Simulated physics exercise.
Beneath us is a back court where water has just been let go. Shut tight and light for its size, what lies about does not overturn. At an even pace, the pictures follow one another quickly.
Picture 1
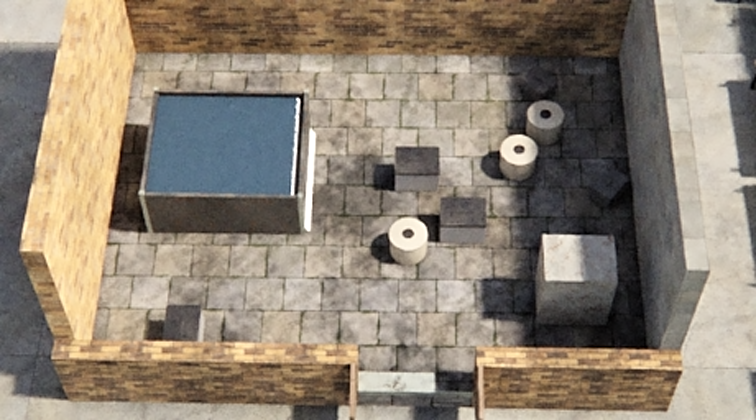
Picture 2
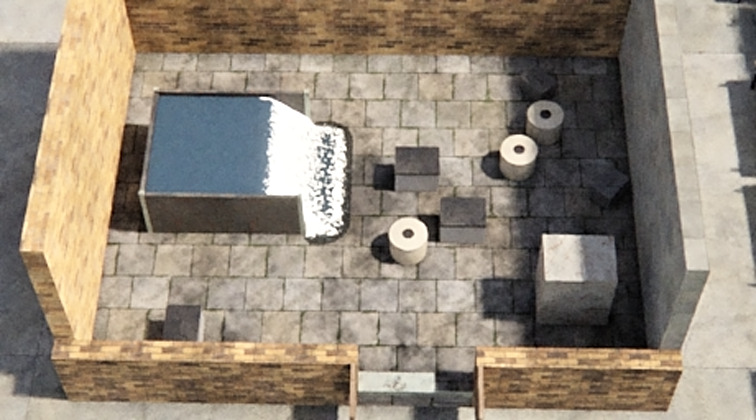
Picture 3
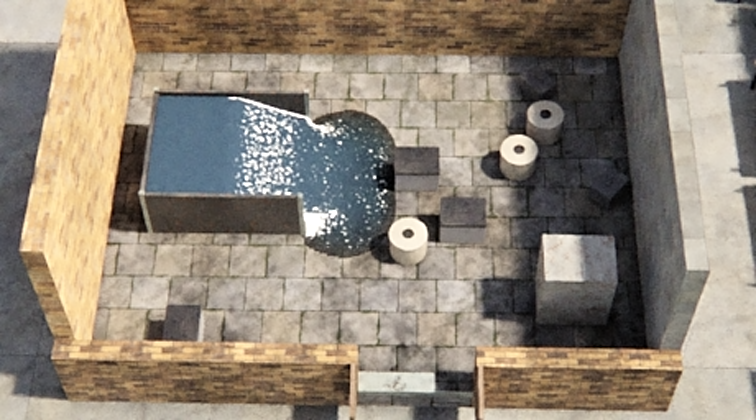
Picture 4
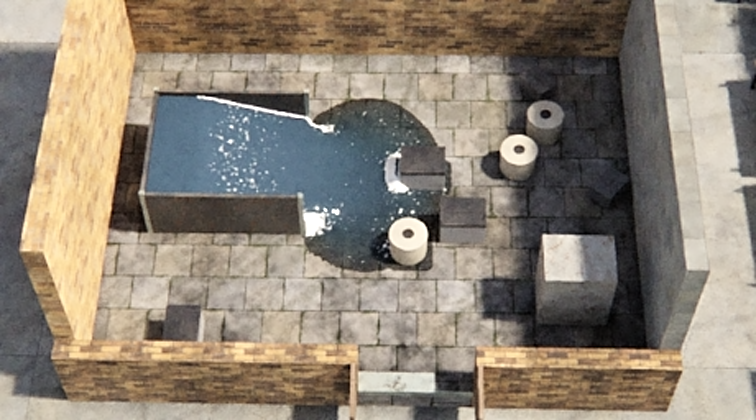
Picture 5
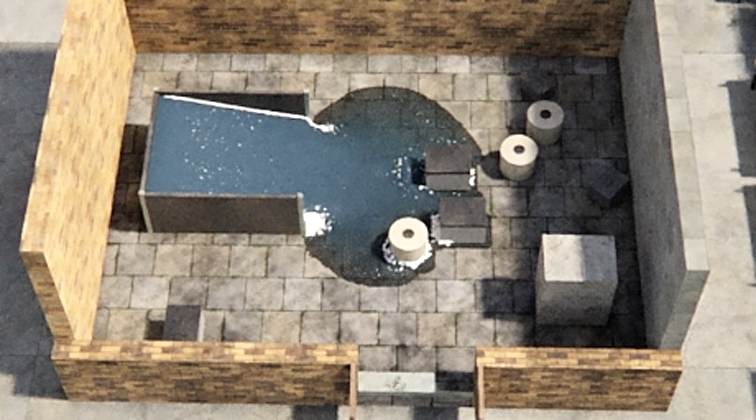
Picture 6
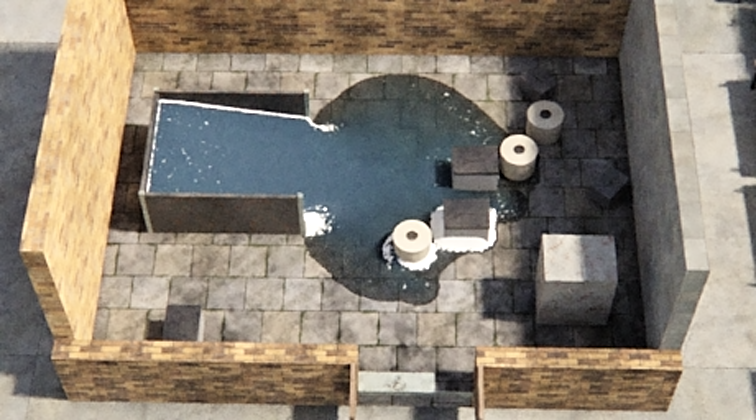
At first, blue water fills a walled tank on the left of a paved, brick-edged court. It pours out through the open right side and spreads among dark boxes and pale round tubs, then pushes the nearest box a short way right, while one tub barely shifts as the water foams around it.
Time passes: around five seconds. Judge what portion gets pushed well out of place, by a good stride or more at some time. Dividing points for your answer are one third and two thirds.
Answer: A share of two thirds or more.
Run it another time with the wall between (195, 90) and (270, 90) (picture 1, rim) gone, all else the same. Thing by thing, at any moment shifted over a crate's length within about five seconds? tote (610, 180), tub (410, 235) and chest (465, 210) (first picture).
Here's my take, in sequence: Dislodged that far, fails to go that far, and fails to go that far.
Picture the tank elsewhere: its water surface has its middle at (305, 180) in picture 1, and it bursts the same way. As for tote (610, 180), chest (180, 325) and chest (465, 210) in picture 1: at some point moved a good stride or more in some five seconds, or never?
Taking them in order, fell short, fell short, went past that.
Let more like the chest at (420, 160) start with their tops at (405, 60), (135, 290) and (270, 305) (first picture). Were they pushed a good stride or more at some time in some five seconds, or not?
Result by item: Gets dislodged / stays where it is / stays where it is.
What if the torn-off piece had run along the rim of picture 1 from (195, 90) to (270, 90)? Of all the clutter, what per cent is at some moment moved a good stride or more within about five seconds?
By my reckoning, around 60 percent.
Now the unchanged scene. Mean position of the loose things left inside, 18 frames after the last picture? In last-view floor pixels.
Mean floor position: Approx. (521, 203) px, last view.
A moment on, 3 of 8 are well off their spots; 1 afloat.
Next, 6 of 8 are well off their spots; 7 afloat.
Later, 5 of 8 are well off their spots; 7 afloat.
In the end, 7 of 8 are well off their spots, and 7 have been at some point; 7 afloat.
